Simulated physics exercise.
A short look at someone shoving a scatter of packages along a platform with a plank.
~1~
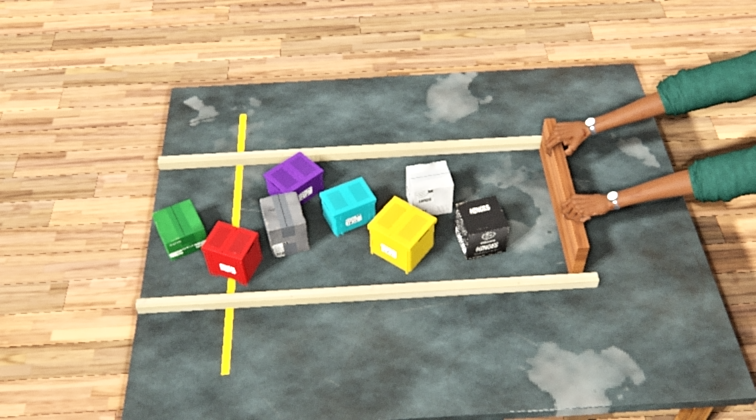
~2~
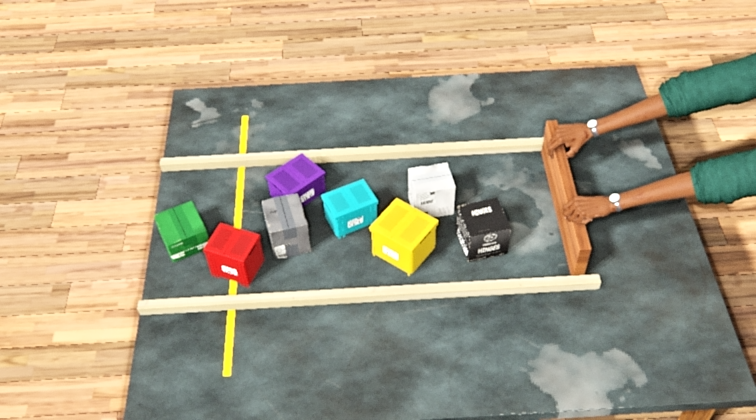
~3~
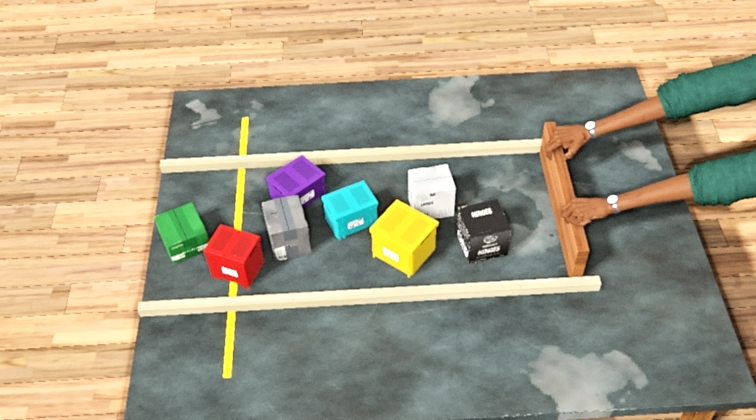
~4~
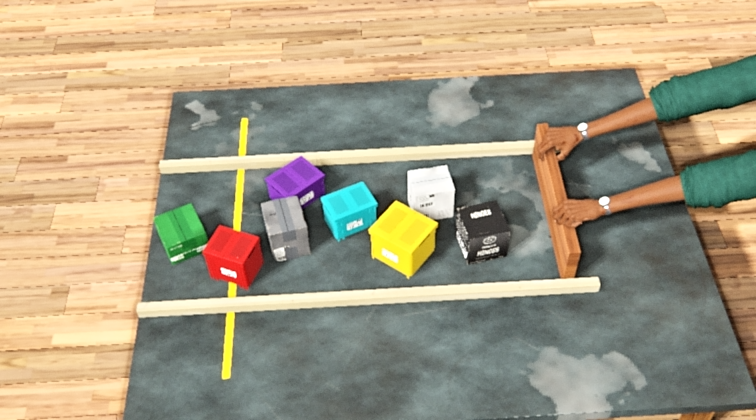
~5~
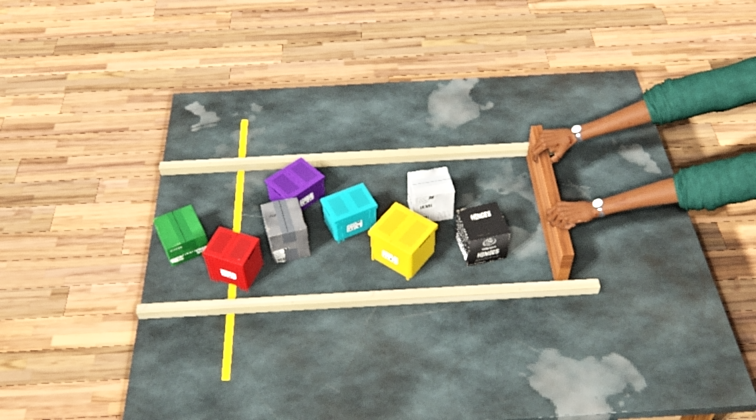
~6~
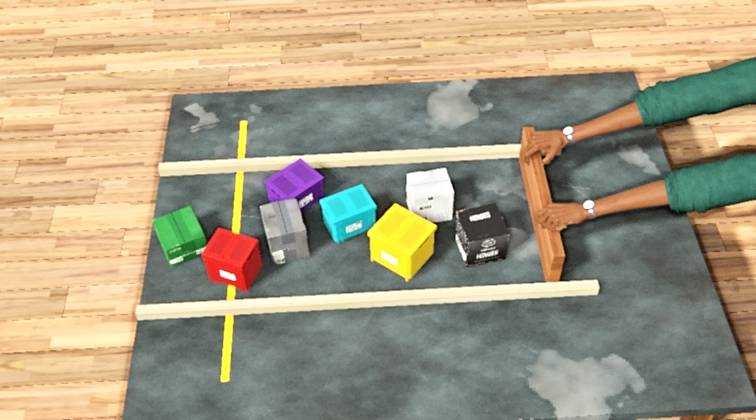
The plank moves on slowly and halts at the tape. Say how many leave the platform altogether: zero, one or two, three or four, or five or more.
Honestly, the ones lost over the side add up to three, maybe four.
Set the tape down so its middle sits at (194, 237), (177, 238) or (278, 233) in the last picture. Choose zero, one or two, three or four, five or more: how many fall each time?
One after the other, the answers are more than four; 5 or more; 1 or 2.
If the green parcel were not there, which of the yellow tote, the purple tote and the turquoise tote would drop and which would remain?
Result - yellow tote: Remains in place; purple tote: Remains in place; turquoise tote: Remains in place.
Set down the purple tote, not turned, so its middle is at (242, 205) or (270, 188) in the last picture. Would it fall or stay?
The purple tote stays put the first time and stays put the second time.
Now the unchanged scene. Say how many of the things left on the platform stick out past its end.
It would come to 2.
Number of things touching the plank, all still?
3 of them.
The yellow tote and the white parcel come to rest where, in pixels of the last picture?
Yellow tote: About (162, 275); white parcel: About (214, 207).
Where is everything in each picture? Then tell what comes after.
Green parcel (181, 230); red tote (233, 254); grey parcel (285, 225); plank (562, 195); tape (235, 228), in the first picture.
Red tote (235, 255); black box (483, 230), in the second picture.
Grey parcel (287, 228); white parcel (431, 193), in the third picture.
Green parcel (182, 234); turquoise tote (350, 212), in the fourth picture.
Red tote (234, 259); yellow tote (403, 242), in the fifth picture.
Green parcel (181, 236); red tote (233, 260); grey parcel (285, 231); plank (540, 203); tape (235, 235), in the sixth picture.
Early on, none off yet; green parcel at rest near (181, 236); red tote at rest near (233, 260); grey parcel at rest near (285, 231).
A while later, none off yet; green parcel at rest near (181, 236); red tote travelled a little near (217, 266); grey parcel travelled about its own width near (228, 231).
Finally, the number that fall off is three or four; lost, grey parcel, red tote and green parcel.
